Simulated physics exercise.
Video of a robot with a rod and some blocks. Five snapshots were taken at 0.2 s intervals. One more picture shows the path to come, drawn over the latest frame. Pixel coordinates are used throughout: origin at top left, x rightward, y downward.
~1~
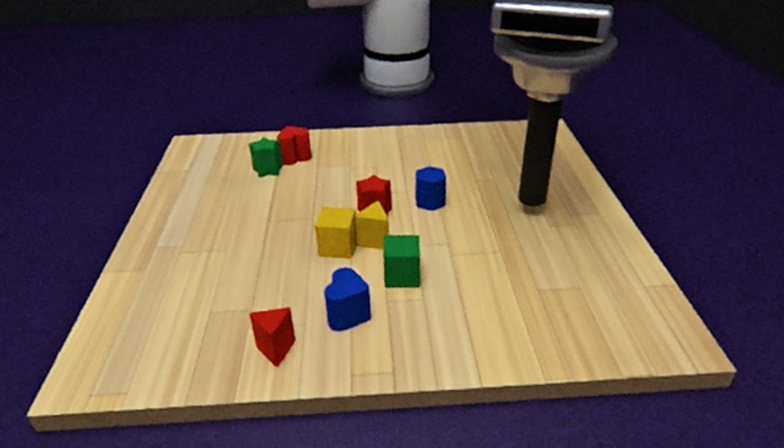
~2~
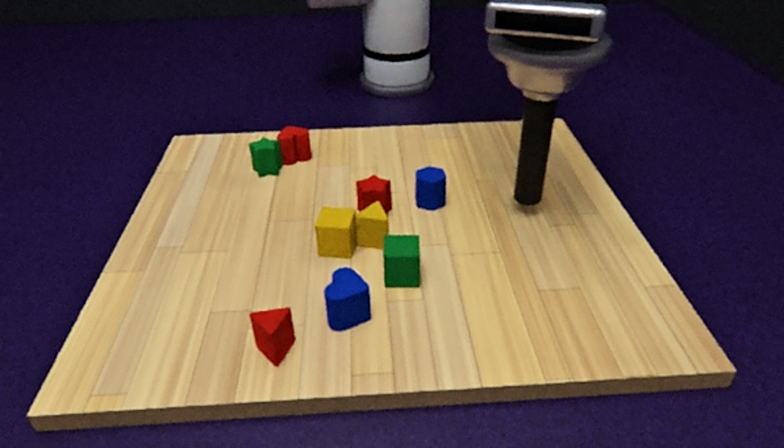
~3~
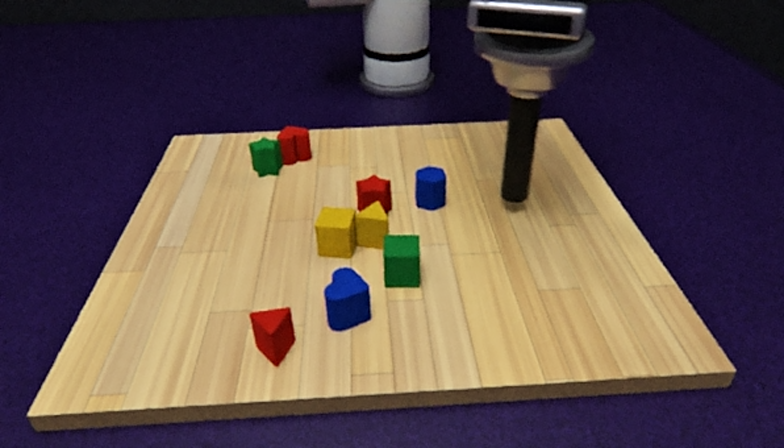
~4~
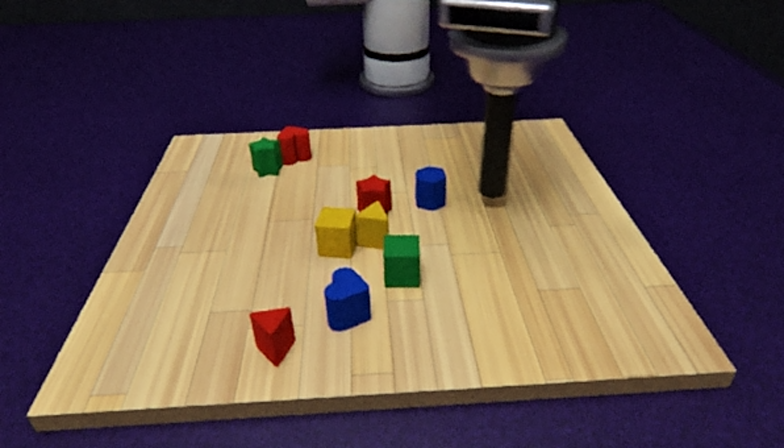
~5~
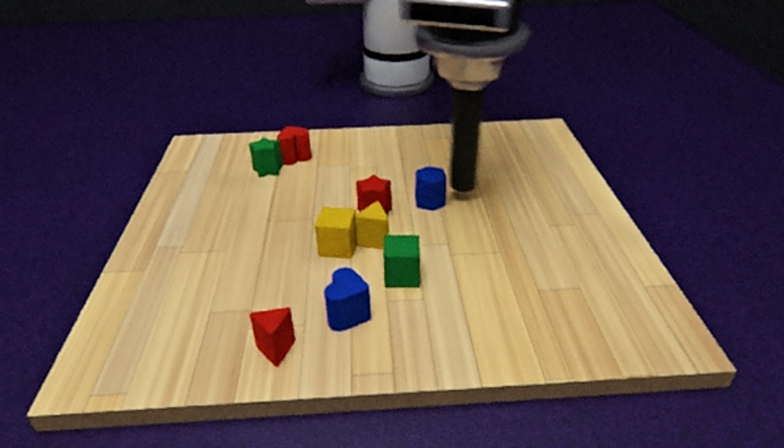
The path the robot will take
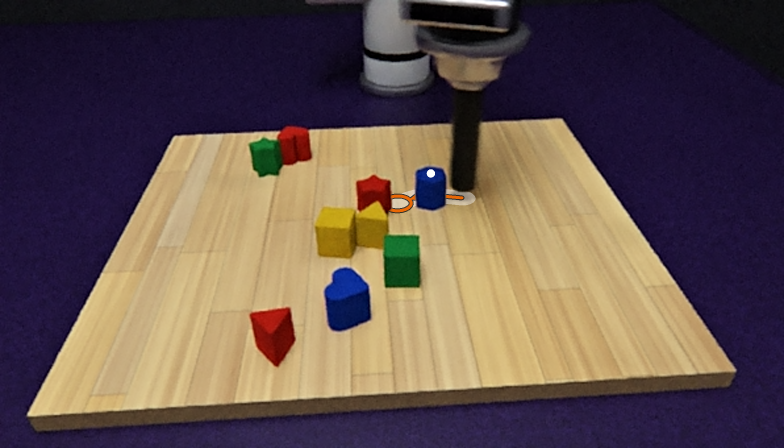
A robot arm holding a dark rod slid slowly left across a wooden board until the rod was close beside the blue block, while the scattered red, green, yellow and blue blocks stayed still.
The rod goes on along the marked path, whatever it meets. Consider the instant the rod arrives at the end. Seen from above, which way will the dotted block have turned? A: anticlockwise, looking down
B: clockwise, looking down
Choice A: Anticlockwise, looking down.
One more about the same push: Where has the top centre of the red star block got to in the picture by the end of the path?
Pixel (352, 191).
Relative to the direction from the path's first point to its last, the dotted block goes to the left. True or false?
My answer: True.
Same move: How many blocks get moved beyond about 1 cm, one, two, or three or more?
Blocks that move over 1 cm: Two.
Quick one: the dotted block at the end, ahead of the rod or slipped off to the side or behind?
Final position: Ahead.
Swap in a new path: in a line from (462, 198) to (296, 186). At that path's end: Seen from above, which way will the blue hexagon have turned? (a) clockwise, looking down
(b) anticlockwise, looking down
Option b.
Drawn move, from (462, 198) by way of (439, 196) and (417, 197) to (398, 203); the dot is on the blue hexagon.
On the path given first. Halfway along, rod (428, 183); blue hexagon (406, 177), turned 45° anticlockwise.
At the end, rod (398, 191); red star block (352, 191), turned 45° clockwise; yellow triangular block still; blue hexagon (381, 189), turned 80° anticlockwise.
